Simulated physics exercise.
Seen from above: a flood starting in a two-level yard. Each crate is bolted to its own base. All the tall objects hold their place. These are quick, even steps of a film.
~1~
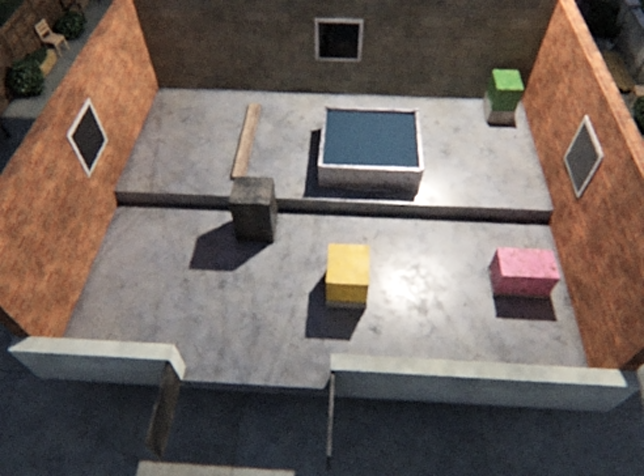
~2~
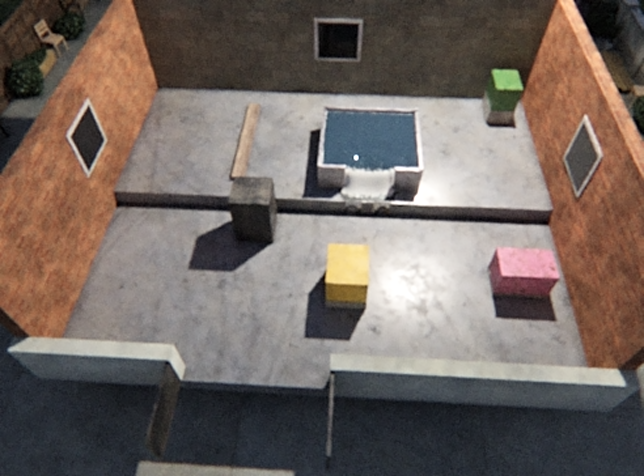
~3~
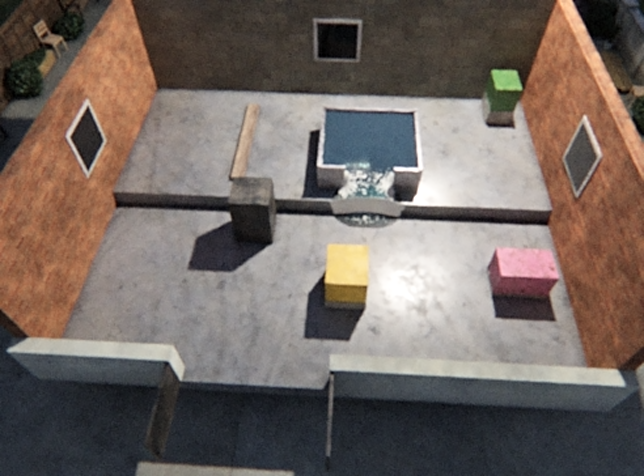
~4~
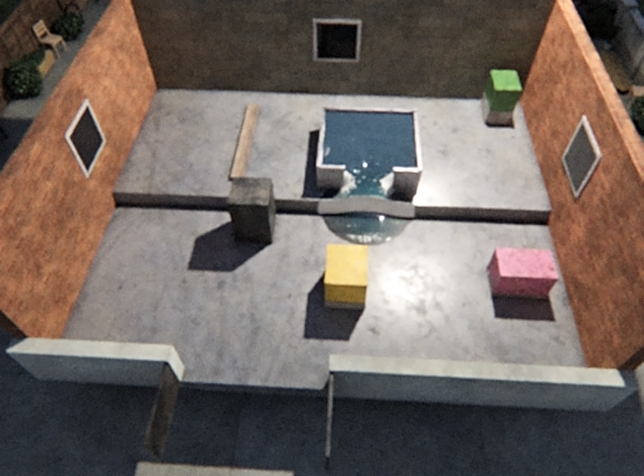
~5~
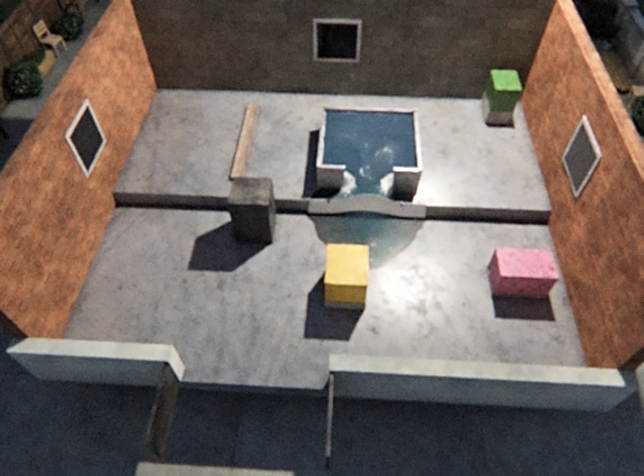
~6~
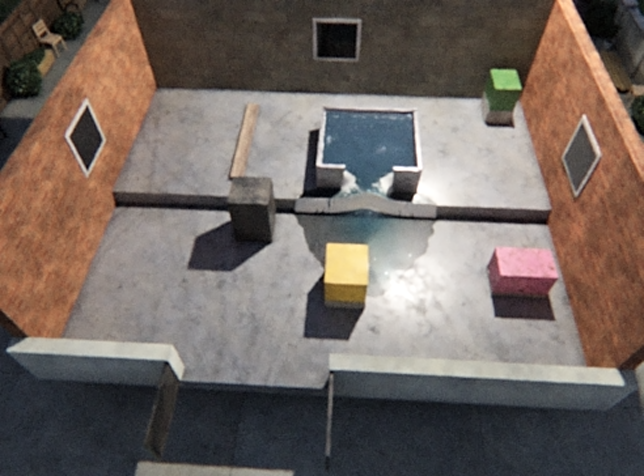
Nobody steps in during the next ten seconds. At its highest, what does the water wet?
One by one: The pink crate gets wet; the yellow crate gets wet; the green crate stays dry.
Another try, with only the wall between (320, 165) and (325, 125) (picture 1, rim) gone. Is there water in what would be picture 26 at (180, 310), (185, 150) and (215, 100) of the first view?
In turn: No water, awash, covered.
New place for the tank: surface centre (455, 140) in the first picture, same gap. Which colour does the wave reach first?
It is the one in pink.
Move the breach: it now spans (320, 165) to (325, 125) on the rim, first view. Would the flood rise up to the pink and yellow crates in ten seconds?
One by one: Pink crate is safe, yellow crate stays dry.
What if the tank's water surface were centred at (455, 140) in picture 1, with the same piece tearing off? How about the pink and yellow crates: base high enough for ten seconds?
One by one: The pink one is soaked, the yellow one keeps dry.
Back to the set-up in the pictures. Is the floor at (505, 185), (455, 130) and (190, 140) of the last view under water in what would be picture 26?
In that order: No water, not flooded, clear.
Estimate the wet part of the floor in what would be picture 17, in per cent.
Close to 25 %.
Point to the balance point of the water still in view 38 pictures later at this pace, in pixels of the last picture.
I would point to (360, 259).
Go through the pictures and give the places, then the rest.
Still water in the tank at (371, 140), in the first picture.
Water pours out at (369, 182) and has run to (343, 194), in the second picture.
The front is at (342, 219), out from the gap at (368, 183), in the third picture.
The front is at (356, 241), out from the gap at (368, 183), in the fourth picture.
The front is at a hidden place, out from the gap at (368, 183), in the fifth picture.
Water pours out at (368, 182) and has run to (372, 291), in the sixth picture.
A moment on, water covers 15 % of the floor; the pink crate not reached, the yellow crate water round its plinth, the green crate not reached.
Next, water covers 25 % of the floor; the pink crate water round its plinth, the yellow crate water round its plinth, the green crate not reached.
Then, water covers 35 % of the floor; the pink crate water round its plinth, the yellow crate water round its plinth, the green crate not reached.
Later, water covers 45 % of the floor; the pink crate water round its plinth, the yellow crate water round its plinth, the green crate not reached.
In the end, water covers 55 % of the floor; the pink crate was topped, the yellow crate was topped, the green crate stayed above the water.
